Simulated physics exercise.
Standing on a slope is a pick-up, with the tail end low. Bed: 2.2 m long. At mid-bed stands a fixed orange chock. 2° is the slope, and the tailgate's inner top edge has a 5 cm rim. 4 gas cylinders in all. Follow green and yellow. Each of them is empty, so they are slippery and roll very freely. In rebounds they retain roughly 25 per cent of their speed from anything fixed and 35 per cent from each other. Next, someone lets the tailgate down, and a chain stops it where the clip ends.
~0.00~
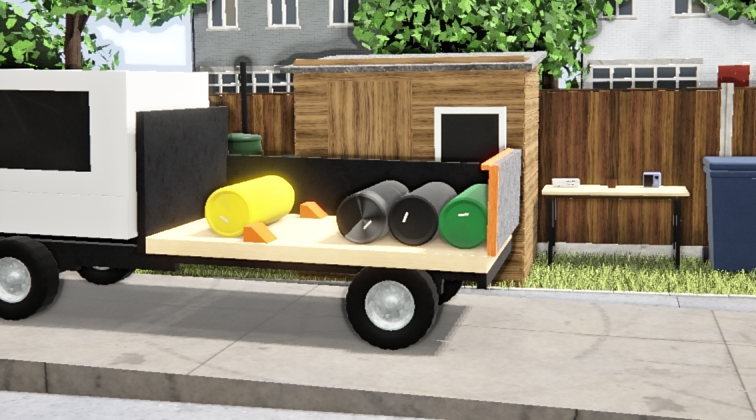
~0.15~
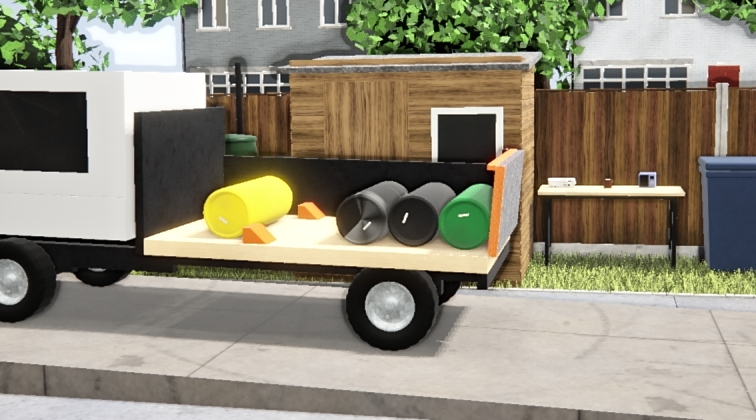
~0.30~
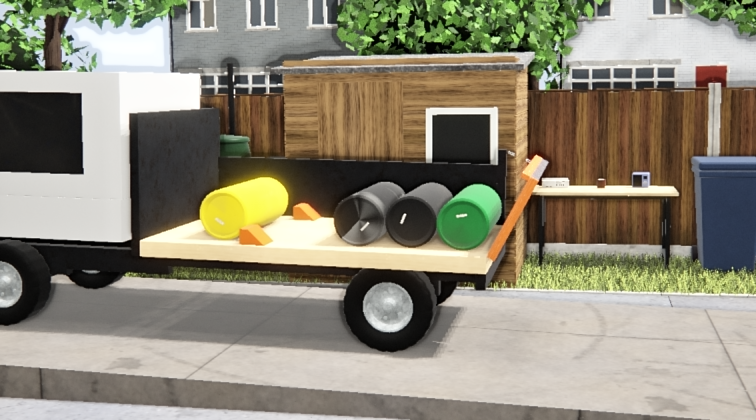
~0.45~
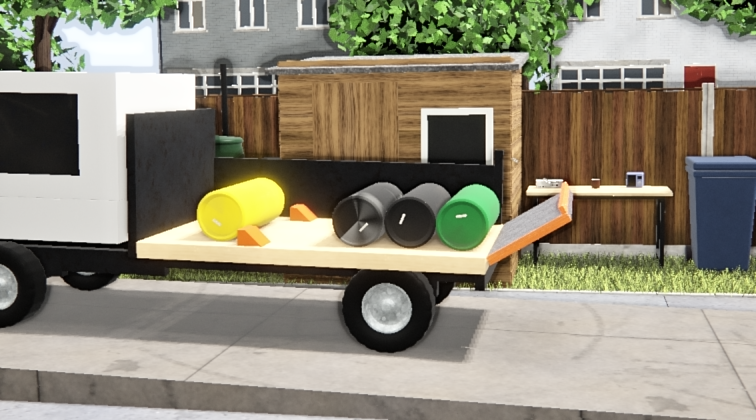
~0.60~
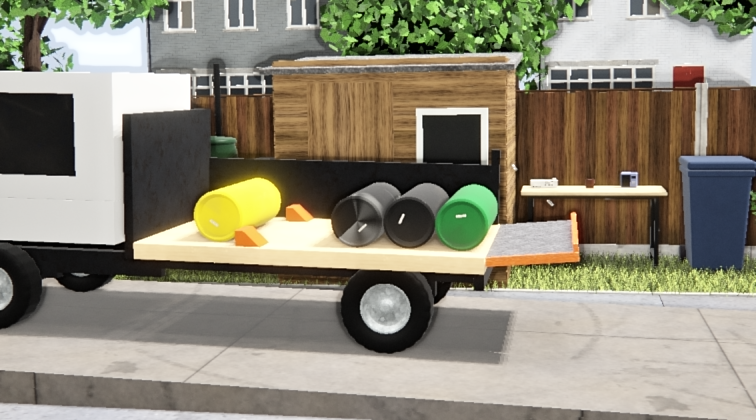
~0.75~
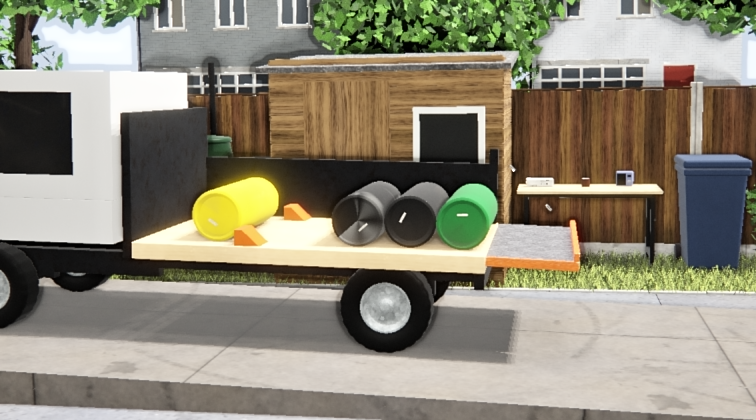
To begin with, four cylinders lie on the open bed of a pick-up, a yellow one at the left and a green one beside the upright tailgate at the right. The tailgate swings outward and down until it is roughly level with the bed, while the cylinders stay in place.
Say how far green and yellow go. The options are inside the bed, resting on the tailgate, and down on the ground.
They finish like this: Green resting on the tailgate, yellow inside the bed.
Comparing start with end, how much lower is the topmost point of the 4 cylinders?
It sits roughly 0 cm lower at the end.
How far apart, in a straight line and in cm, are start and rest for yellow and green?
Estimates - yellow near 0, green near 60.
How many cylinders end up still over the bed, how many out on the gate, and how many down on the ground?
2 / 2 / 0.
After 1.2 s, green is on the bed, 10 cm short of the hinge, rolling right; yellow is on the bed, 170 cm short of the hinge; 0 out so far.
After 1.7 s, green is on the bed, 5 cm short of the hinge, rolling right; no change for yellow; 0 out so far.
After 2.3 s, green is on the gate, 5 cm past the hinge, rolling right; no change for yellow; 0 out so far.
At rest (4.3 s), green is on the gate, 40 cm past the hinge; yellow is on the bed, 170 cm short of the hinge; 0 out so far.
